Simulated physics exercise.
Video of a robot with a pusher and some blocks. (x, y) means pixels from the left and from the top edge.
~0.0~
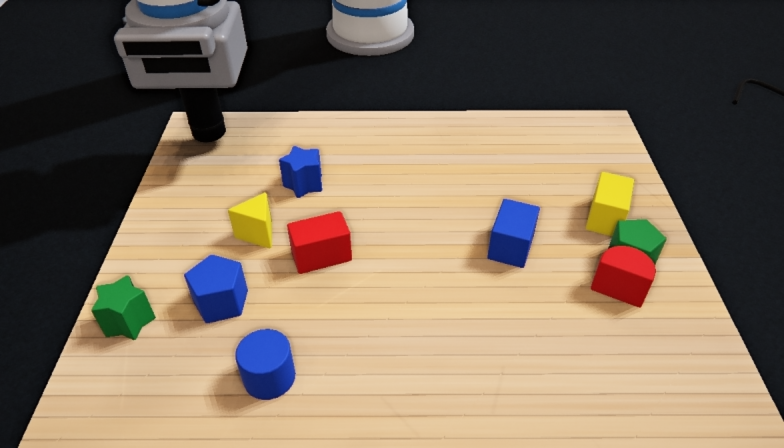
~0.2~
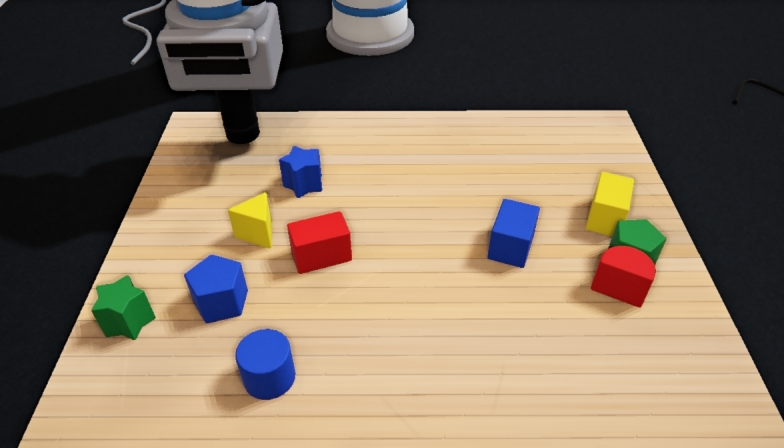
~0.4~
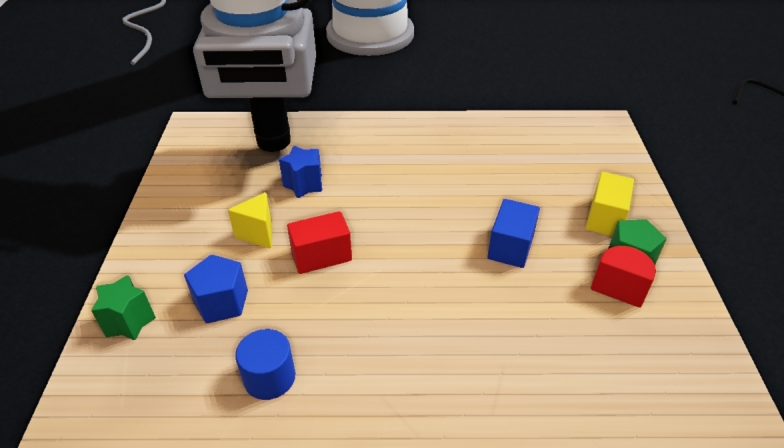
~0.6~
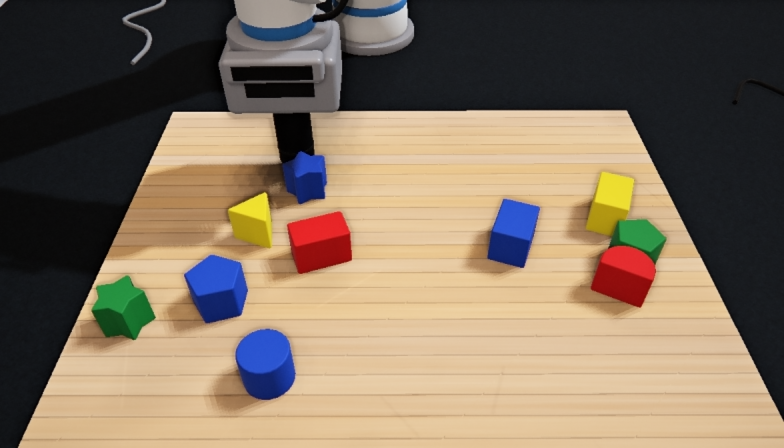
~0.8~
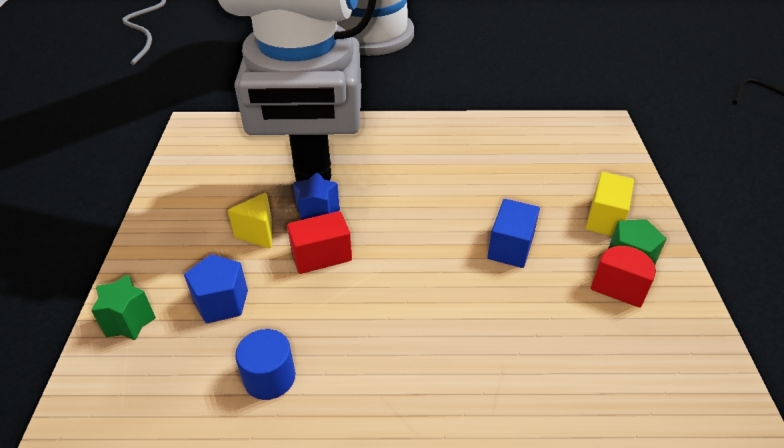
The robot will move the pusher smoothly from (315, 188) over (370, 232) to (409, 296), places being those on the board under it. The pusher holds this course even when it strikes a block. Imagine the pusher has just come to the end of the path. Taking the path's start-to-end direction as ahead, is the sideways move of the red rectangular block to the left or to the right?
The answer is right.
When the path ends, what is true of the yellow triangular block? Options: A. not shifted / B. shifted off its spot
That would be A.
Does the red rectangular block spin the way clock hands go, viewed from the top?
I'd say yes.
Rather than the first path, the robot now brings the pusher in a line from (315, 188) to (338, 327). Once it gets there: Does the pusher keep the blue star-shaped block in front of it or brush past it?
In front, still.
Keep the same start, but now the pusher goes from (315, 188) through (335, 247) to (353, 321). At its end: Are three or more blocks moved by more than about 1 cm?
Yes, it checks out.
The first path, step by step. One third of the way, pusher (353, 206); blue star-shaped block (327, 207), turned 75° clockwise; red rectangular block (318, 234), turned 20° clockwise.
Two thirds of the way, pusher (384, 241); blue star-shaped block (340, 220), turned 115° clockwise; red rectangular block (312, 244), turned 50° clockwise.
At the end, pusher (410, 286); yellow triangular block unmoved; blue star-shaped block (340, 220), turned 115° clockwise; red rectangular block (312, 244), turned 50° clockwise.
